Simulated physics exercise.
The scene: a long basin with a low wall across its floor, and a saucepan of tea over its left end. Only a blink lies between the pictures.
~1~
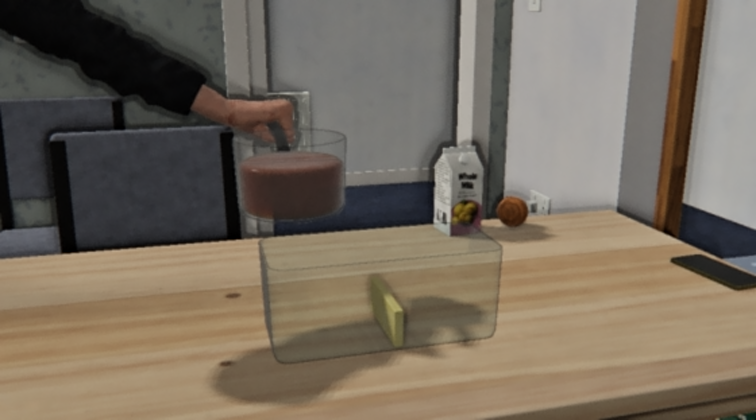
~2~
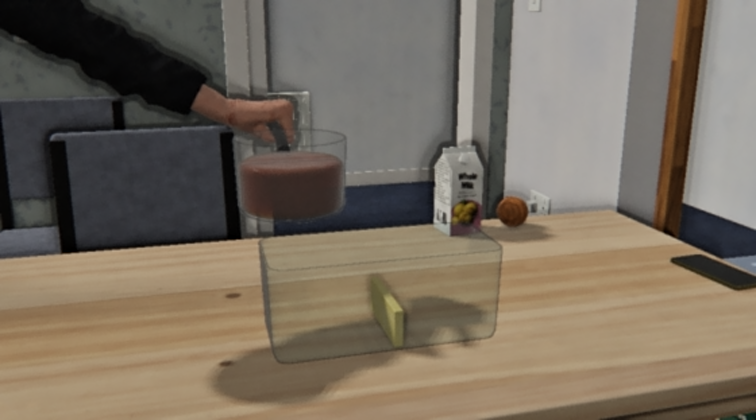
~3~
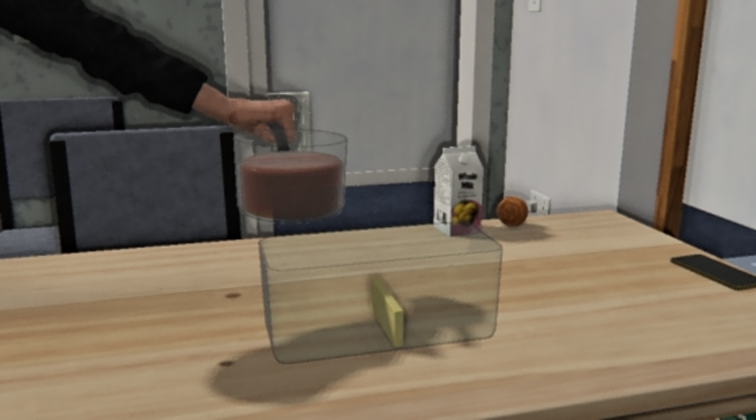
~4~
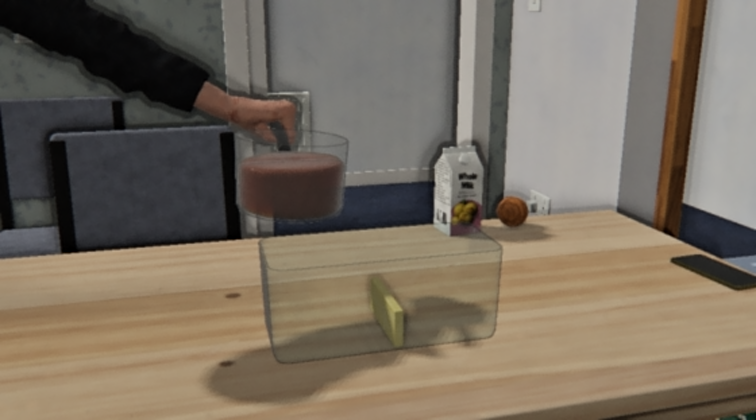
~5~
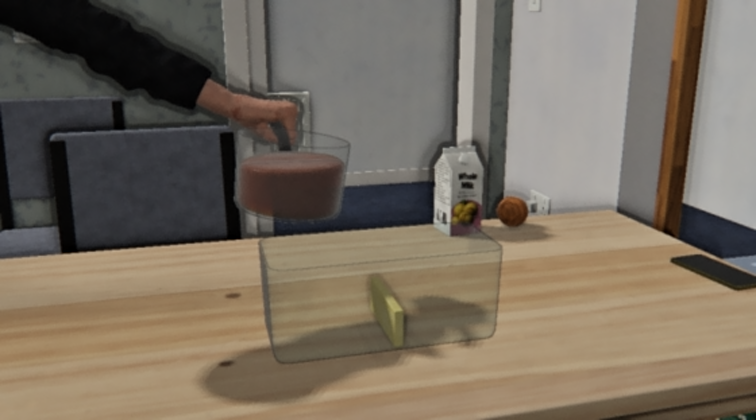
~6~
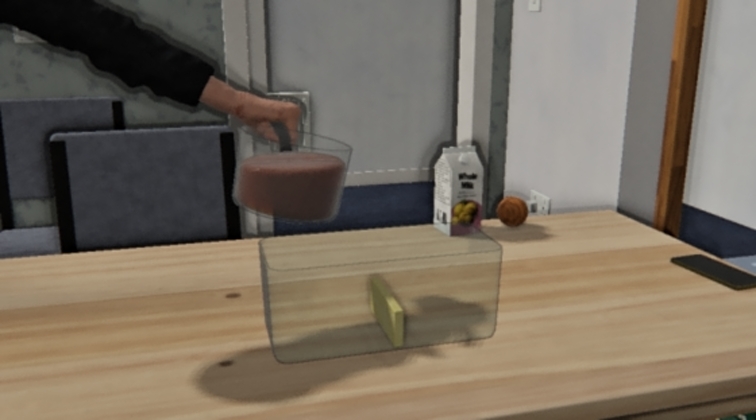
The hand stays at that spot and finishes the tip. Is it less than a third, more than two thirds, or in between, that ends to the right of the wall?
In the end between a third and two thirds is right of the wall.
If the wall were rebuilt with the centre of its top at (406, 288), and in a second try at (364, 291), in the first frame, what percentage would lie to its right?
Near 10 % and 80 %.
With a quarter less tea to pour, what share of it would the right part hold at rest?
Some 35 per cent.
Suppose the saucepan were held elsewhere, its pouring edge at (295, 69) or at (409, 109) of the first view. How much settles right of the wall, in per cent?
In turn 10 and 85 in a hundred.
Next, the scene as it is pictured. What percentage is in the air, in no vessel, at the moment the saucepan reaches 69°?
Near 20 %.
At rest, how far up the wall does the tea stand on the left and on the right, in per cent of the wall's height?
Some 40 per cent left and 50 right.
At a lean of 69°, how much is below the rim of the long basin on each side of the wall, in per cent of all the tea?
Left: 0 %. Right: 5 %.
A moment on, the saucepan is tipped part way and 74 per cent is still to pour, 2 is left of the wall and 4 right of it.
Next, the saucepan is tipped right over and 16 per cent is still to pour, 24 is left of the wall and 53 right of it.
Then the saucepan is tipped right over and 0 per cent is still to pour, 46 is left of the wall and 53 right of it.
Later the saucepan is tipped right over and 0 per cent is still to pour, 47 is left of the wall and 53 right of it.
Finally, 47 per cent lies left of the wall, 53 right of it and 0 outside.
